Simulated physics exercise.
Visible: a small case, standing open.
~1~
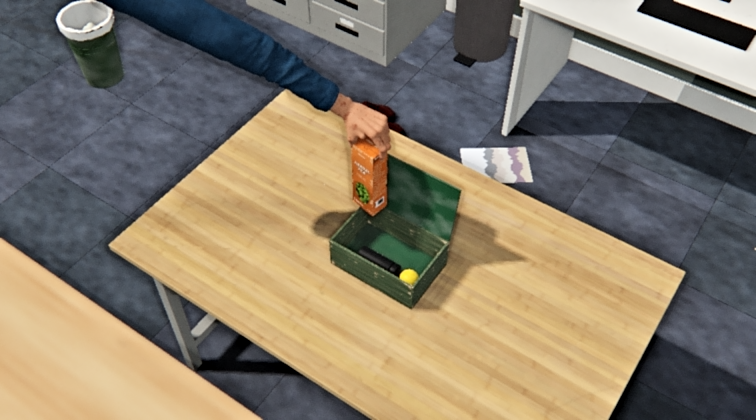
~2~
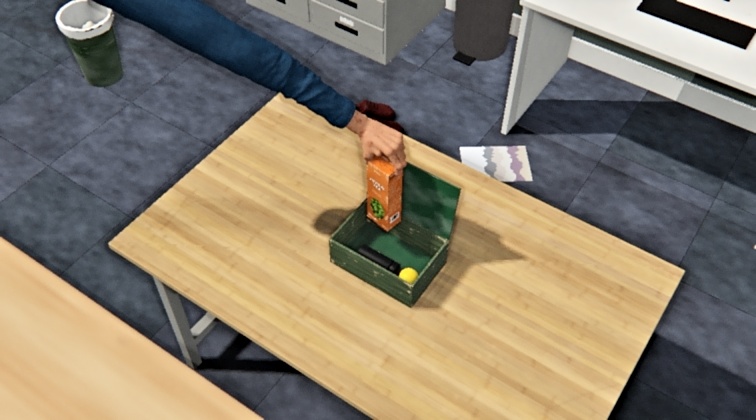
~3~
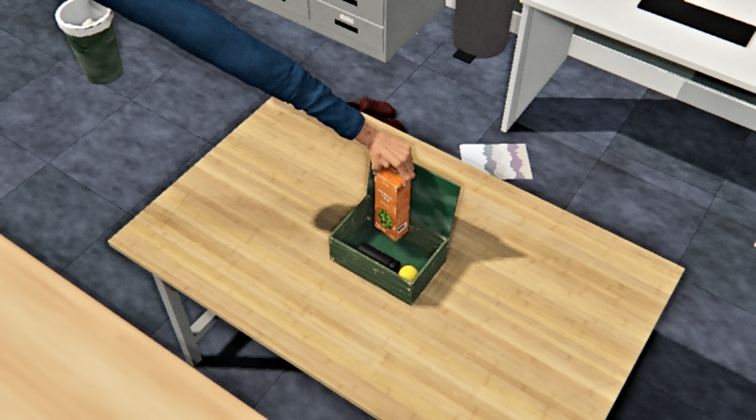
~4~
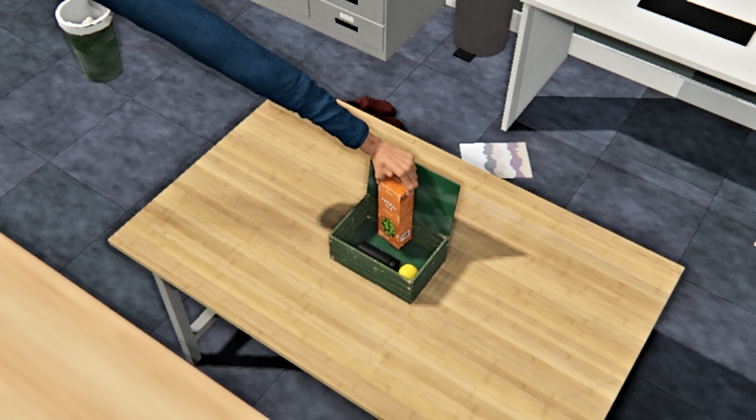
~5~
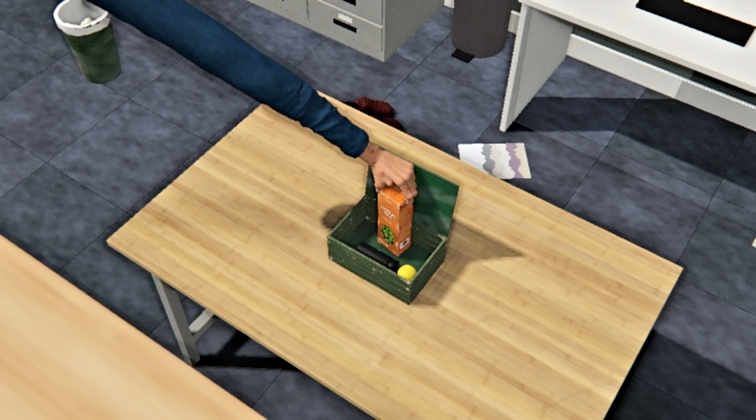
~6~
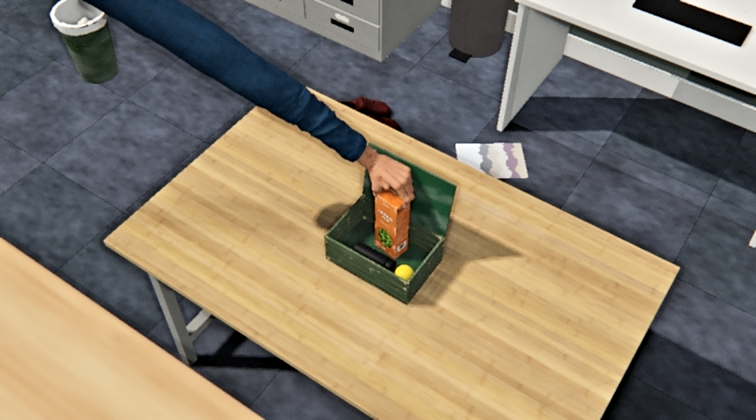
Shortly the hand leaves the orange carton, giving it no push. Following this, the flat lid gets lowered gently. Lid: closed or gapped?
Gapped.
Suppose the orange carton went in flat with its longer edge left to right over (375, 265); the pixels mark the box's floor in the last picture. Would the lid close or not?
Then the lid comes down fully.
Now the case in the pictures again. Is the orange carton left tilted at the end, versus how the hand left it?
Simply put, the orange carton gets tilted.
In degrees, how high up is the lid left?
Roughly 20 degrees above the rim.
Then, 1.40 s past the last view, lid 83° above the rim.
Then, 2.30 s past the last view, lid 54° above the rim; orange carton rocked 21° from its first pose near (381, 231).
Then, 2.60 s past the last view, lid 29° above the rim; orange carton rocked 55° from its first pose near (375, 242).
Then, 3.60 s past the last view, lid 20° above the rim; orange carton rocked 55° from its first pose near (375, 242); black shaker displaced about its own width.
Finally, lid 20° above the rim; down or leaning hard in the box, orange carton; the other 2 still in place. Final places as the last picture's camera would see them, orange carton near (375, 242).
